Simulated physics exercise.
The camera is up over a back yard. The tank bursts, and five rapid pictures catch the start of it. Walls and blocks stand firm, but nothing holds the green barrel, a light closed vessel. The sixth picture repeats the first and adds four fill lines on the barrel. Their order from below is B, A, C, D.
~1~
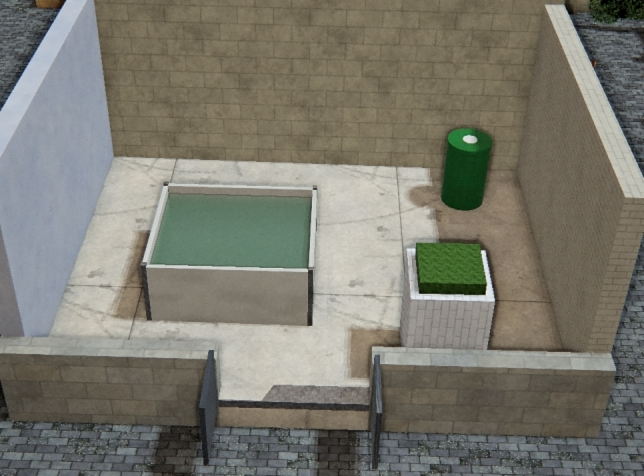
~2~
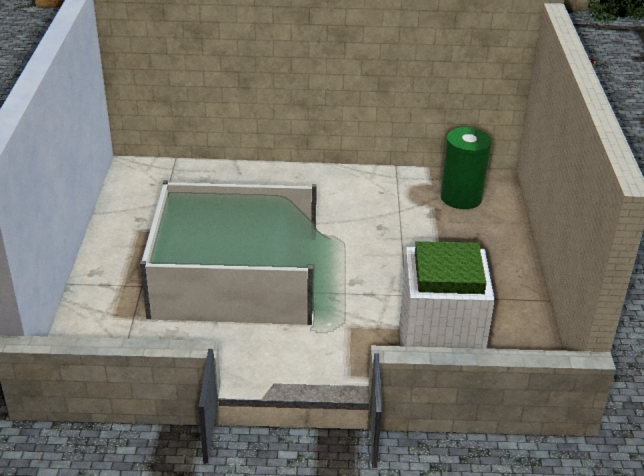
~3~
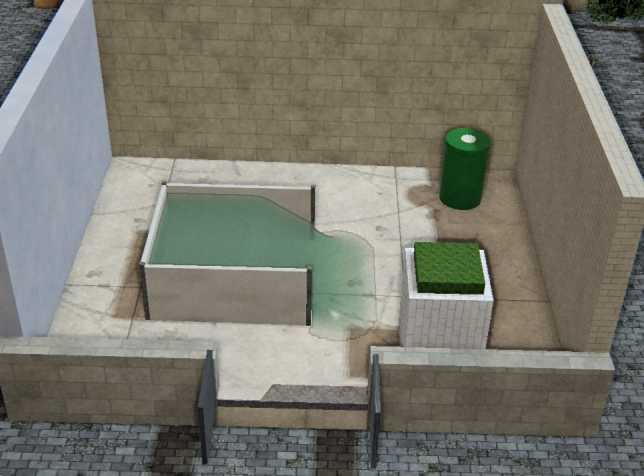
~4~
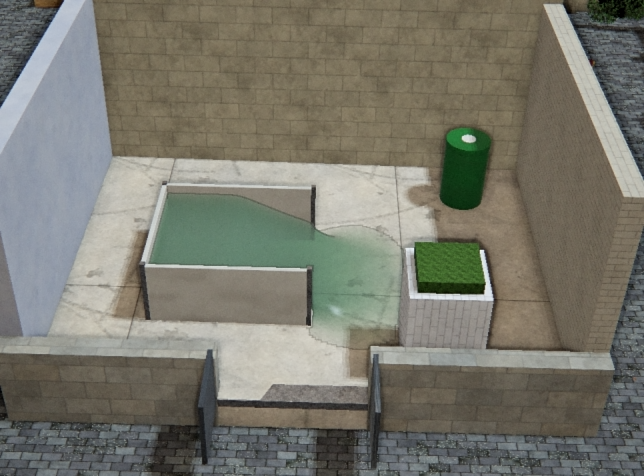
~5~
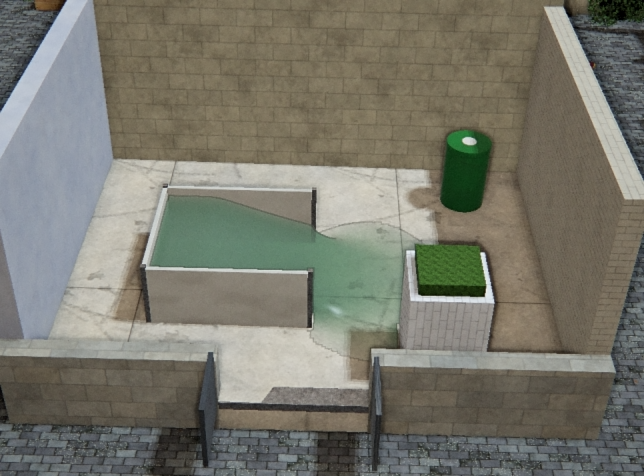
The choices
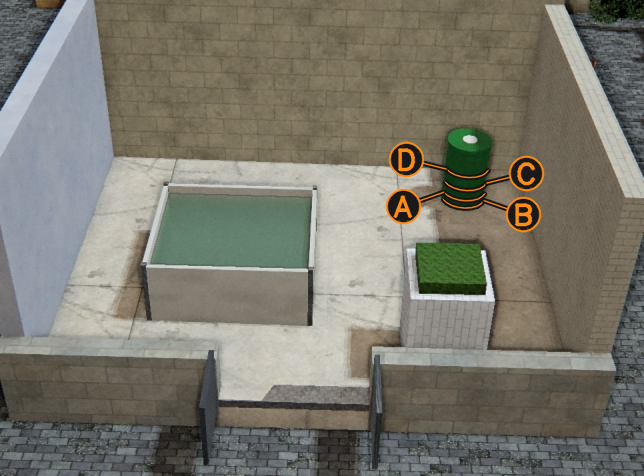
Green-tinted water pouring from the right side of a rectangular tank and spreading across the paved yard to a white block planter.
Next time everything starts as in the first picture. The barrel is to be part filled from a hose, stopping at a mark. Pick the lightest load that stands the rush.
That is level C.
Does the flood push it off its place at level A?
Yes, it does.
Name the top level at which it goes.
That would be A.
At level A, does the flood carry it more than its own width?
Yes, clearly.
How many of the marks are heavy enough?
Two.
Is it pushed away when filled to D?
No, that is safe.
On the marked copy, A at (465, 200); B at (464, 208); C at (467, 190); D at (468, 177); from the bottom up B, A, C, D.
If A is chosen, it is pushed about 3 times its own width away.
If B is chosen, it is pushed about 7 times its own width away.
If C is chosen, it does not move.
If D is chosen, it does not move.
